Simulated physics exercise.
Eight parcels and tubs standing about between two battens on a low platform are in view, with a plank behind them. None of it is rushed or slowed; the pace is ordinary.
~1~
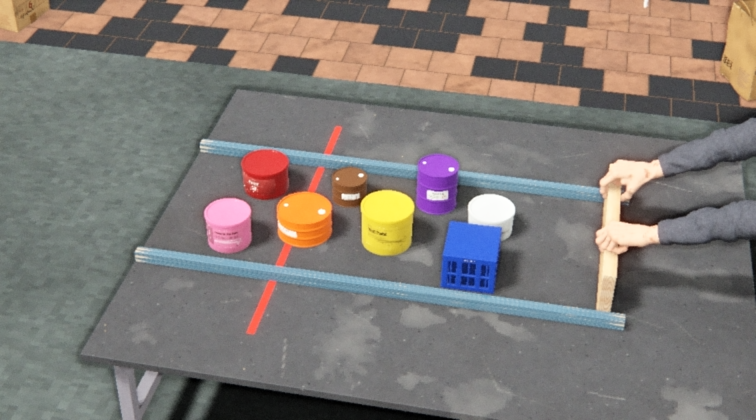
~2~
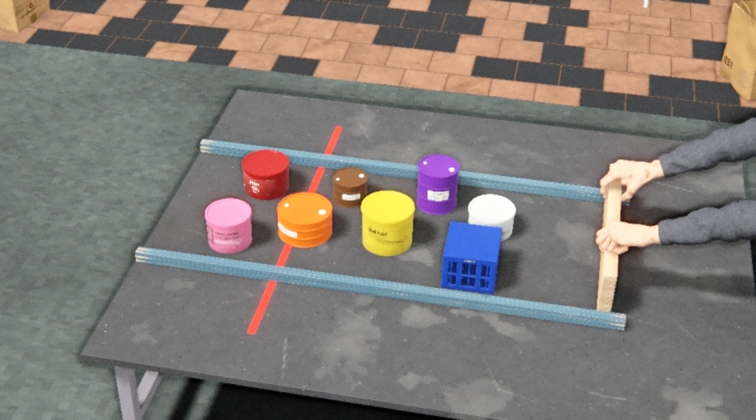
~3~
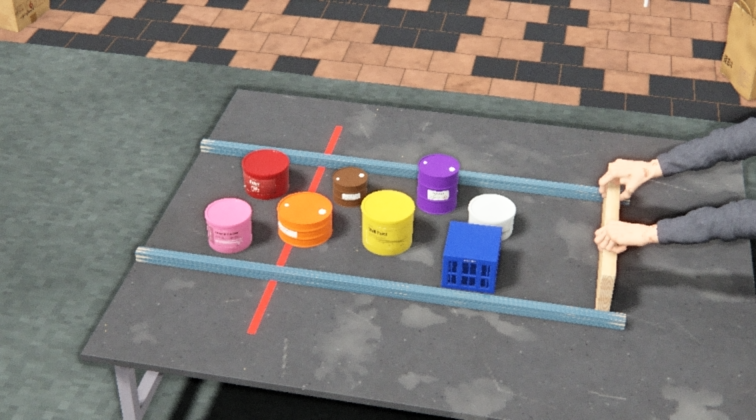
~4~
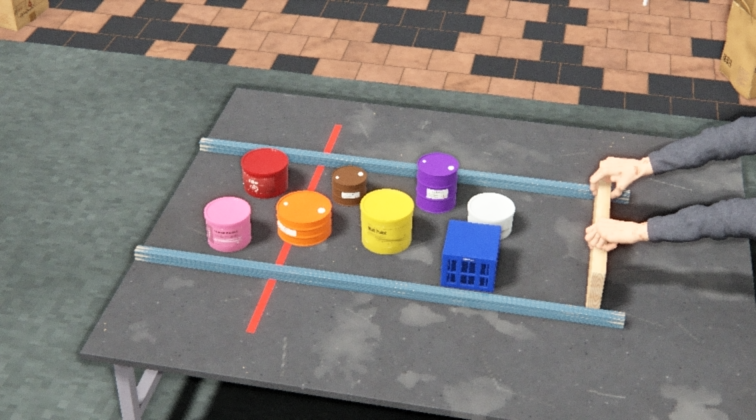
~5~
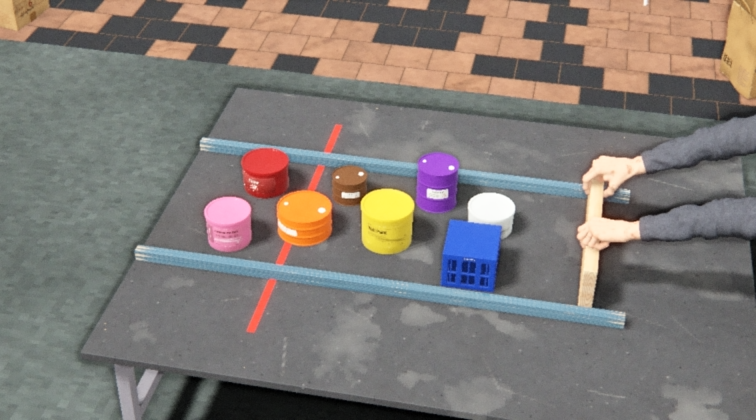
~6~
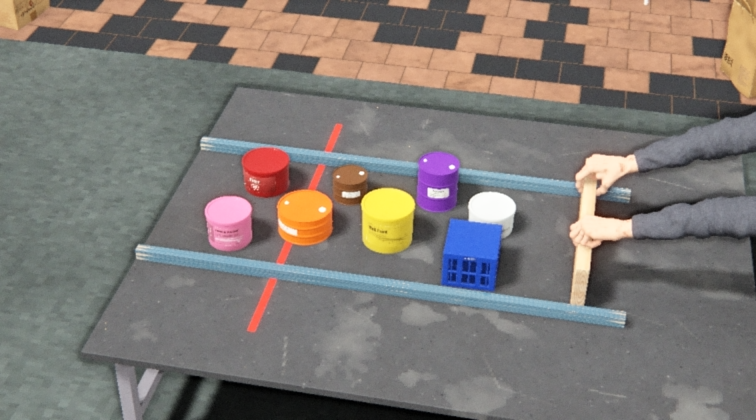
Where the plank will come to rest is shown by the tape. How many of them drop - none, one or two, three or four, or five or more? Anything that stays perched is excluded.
The count of those that drop is none.
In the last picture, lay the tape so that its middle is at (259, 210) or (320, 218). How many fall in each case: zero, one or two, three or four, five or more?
In order: Either one or two and not one.
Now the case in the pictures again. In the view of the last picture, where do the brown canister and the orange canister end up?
First (259, 174), then (186, 193).
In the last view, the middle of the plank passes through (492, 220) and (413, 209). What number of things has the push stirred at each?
I count 2 first and 5 after.
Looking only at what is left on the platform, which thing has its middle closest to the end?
That's the orange canister.
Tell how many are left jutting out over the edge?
I count 1 overhanging.
Early on, none off yet; pink pail at rest near (229, 224); red pail at rest near (266, 172); orange canister at rest near (305, 217).
A while later, none off yet; pink pail at rest near (229, 224); red pail at rest near (266, 172); orange canister travelled a little near (294, 216).
Further along, none off yet; pink pail travelled a little near (223, 225); red pail at rest near (266, 172); orange canister travelled about its own width near (238, 199).
Finally, the number that fall off is zero.
